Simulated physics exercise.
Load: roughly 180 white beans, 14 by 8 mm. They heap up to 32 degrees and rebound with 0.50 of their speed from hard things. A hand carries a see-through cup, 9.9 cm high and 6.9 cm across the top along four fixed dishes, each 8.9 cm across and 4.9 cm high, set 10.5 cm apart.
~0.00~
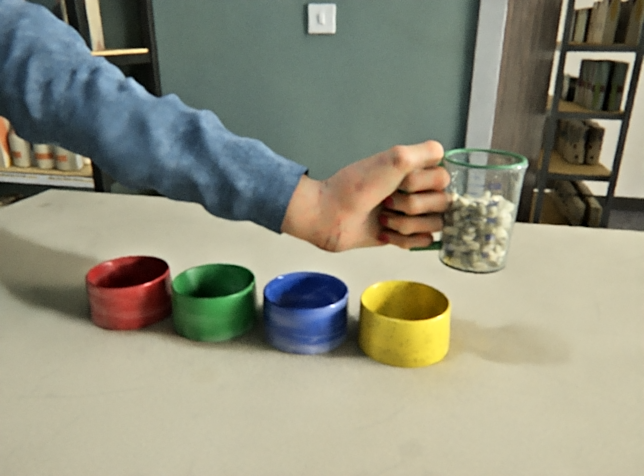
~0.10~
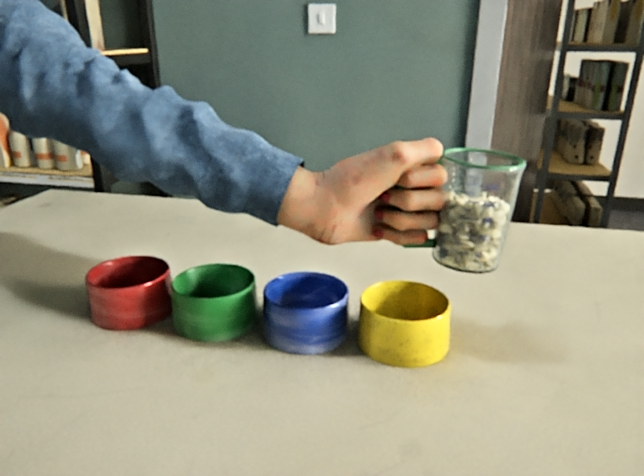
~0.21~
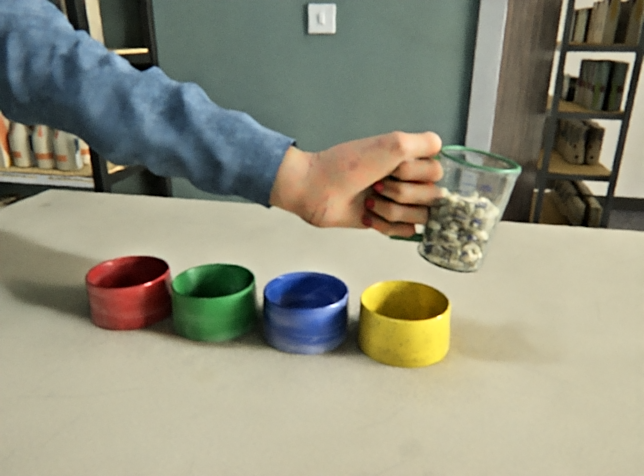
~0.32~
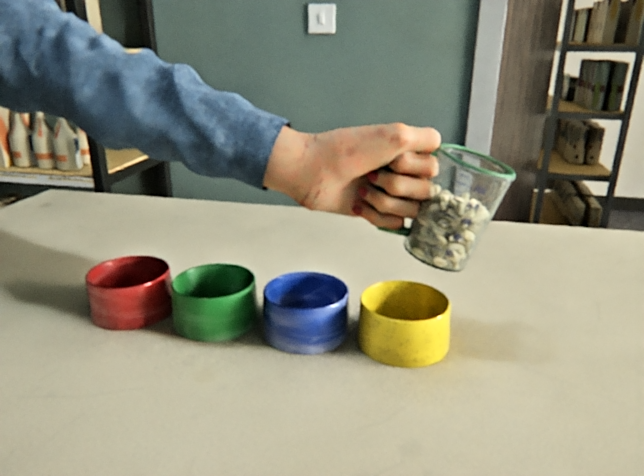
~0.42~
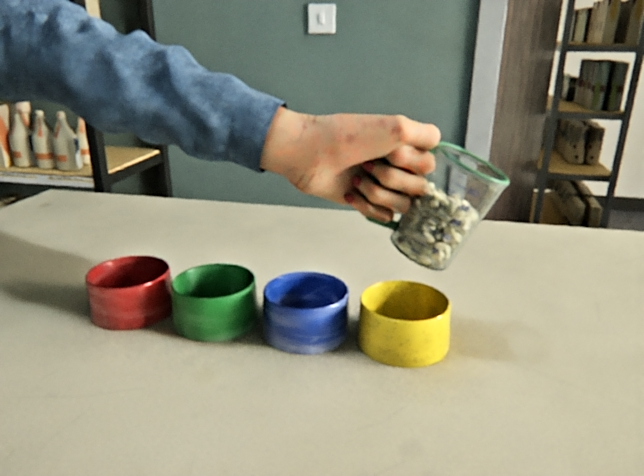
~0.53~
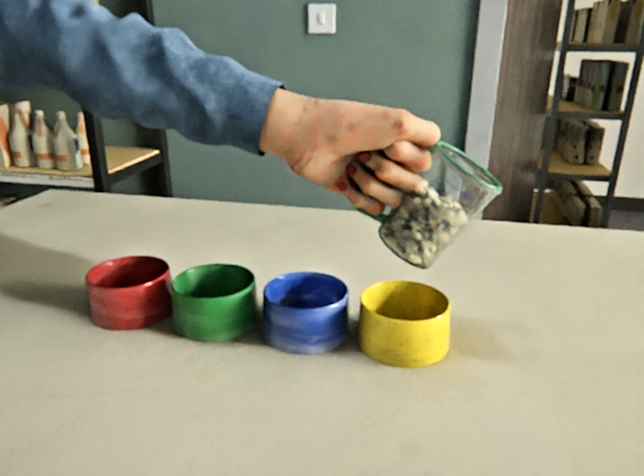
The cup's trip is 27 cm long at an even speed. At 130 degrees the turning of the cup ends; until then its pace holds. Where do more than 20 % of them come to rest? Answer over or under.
Red: Under, blue: Under, green: Under, yellow: Over, counter: Over.
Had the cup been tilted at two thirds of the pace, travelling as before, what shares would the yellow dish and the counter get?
Then: Yellow 0; counter 0.
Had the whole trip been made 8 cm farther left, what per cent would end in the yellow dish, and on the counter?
In that case yellow 0; counter 0.
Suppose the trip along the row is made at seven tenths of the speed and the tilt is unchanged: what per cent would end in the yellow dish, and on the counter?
Then: Yellow 100, counter 0.
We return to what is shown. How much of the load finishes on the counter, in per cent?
Roughly 30 per cent.
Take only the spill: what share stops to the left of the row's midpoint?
Some 0 per cent.
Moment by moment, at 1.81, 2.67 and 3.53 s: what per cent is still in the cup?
In turn: 60, 0, 0.
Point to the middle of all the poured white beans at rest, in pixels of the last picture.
Near (393, 330).
After 1.81 s, tilt 119 degrees; cup holds 60 %, yellow 35 %.
Then, at 2.67 s, tilt 130 degrees; cup holds 0 %, blue 5 %, yellow 65 %.
After 3.53 s, tilt 130 degrees; cup holds 0 %, blue 5 %, yellow 65 %.
In the end, at 3.8 s, red 0 %, blue 5 %, green 0 %, yellow 65 %, counter 30 %.
